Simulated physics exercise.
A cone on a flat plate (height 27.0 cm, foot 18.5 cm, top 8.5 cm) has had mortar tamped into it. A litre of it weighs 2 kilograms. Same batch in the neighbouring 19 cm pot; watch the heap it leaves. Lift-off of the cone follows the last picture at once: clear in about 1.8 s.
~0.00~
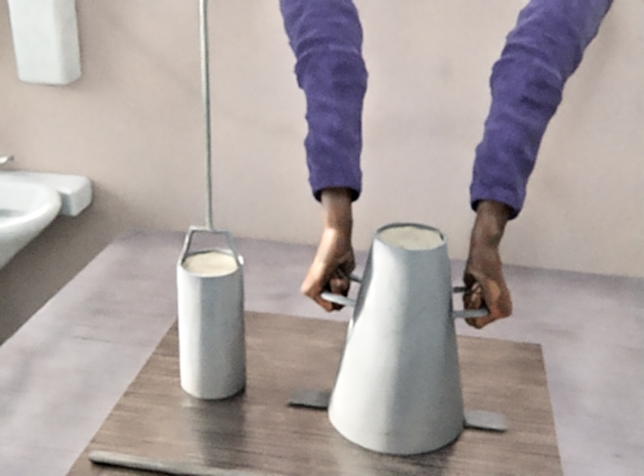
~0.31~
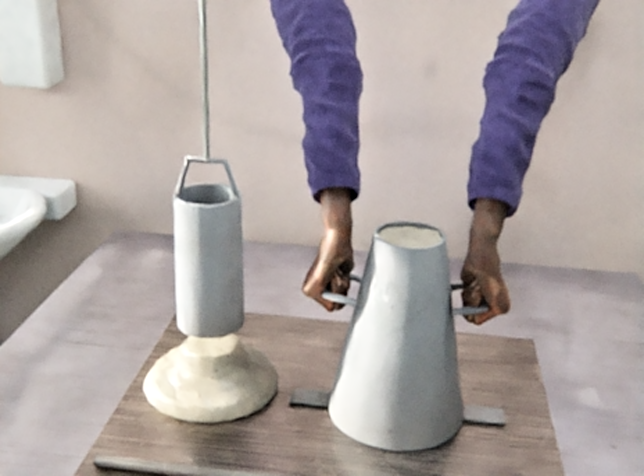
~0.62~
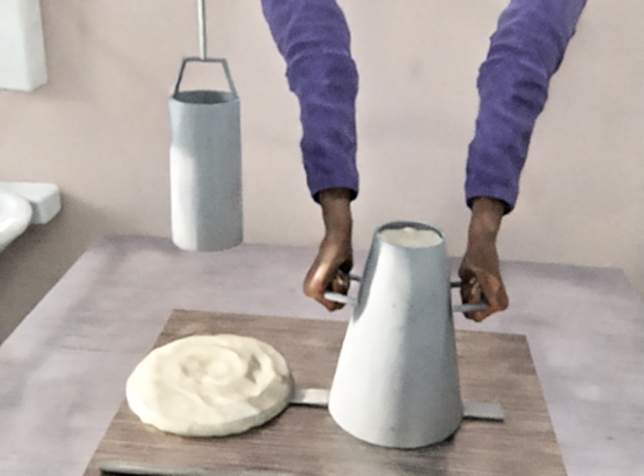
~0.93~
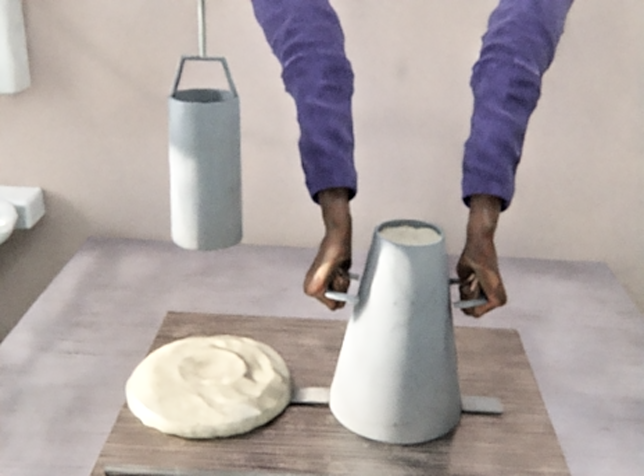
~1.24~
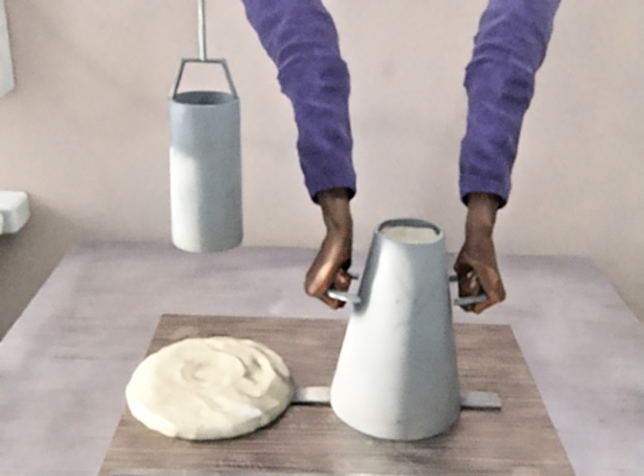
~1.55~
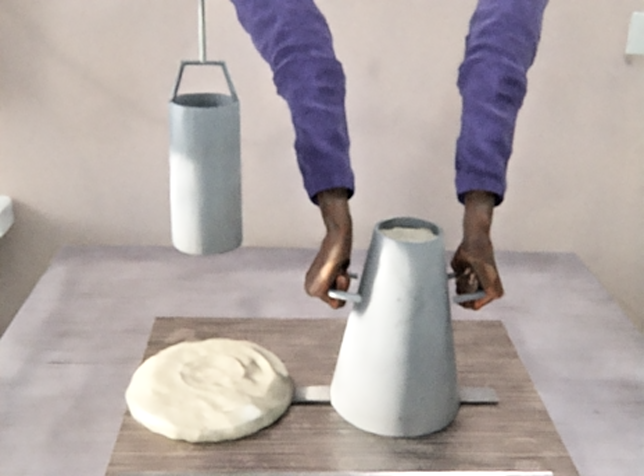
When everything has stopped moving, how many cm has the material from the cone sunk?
About 23 cm.
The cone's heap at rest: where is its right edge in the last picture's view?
(535, 420), roughly.
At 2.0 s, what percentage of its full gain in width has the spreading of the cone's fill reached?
60 per cent.
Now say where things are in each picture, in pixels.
The first picture shows middle of the pot's mouth at (211, 264), still down; middle of the cone's top at (410, 237), not yet moved.
The second picture shows middle of the pot's mouth at (208, 196), raised 10 cm; what the pot left 7.4 cm high and 20 cm wide, top at (212, 343); middle of the cone's top at (410, 236), not yet moved.
The third picture shows middle of the pot's mouth at (205, 99), raised 24 cm; what the pot left 3.2 cm high and 25 cm wide, top at (212, 369); middle of the cone's top at (410, 235), not yet moved.
The fourth picture shows middle of the pot's mouth at (204, 98), raised 24 cm; what the pot left 3.2 cm high and 25 cm wide, top at (212, 370); middle of the cone's top at (409, 234), not yet moved.
The fifth picture shows middle of the pot's mouth at (205, 100), raised 24 cm; what the pot left 3.2 cm high and 25 cm wide, top at (212, 372); middle of the cone's top at (409, 232), not yet moved.
The sixth picture shows middle of the pot's mouth at (204, 102), raised 24 cm; what the pot left 3.2 cm high and 25 cm wide, top at (212, 374); middle of the cone's top at (408, 231), not yet moved.
After 2.0 s, the cone is up 6.4 cm; the mortar has come down 16 cm to 11 cm and is 33 cm wide.
After 2.4 s, the cone is up 16 cm; the mortar has come down 23 cm to 4.5 cm and is 41 cm wide.
After 2.9 s, the cone is up 27 cm; the mortar has come down 23 cm to 4.5 cm and is 41 cm wide.
After 3.4 s, the cone is clear; the mortar has come down 23 cm to 4.5 cm and is 41 cm wide.
After 4.0 s, at rest, the cone is clear; the mortar has come down 23 cm to 4.4 cm and is 41 cm wide.
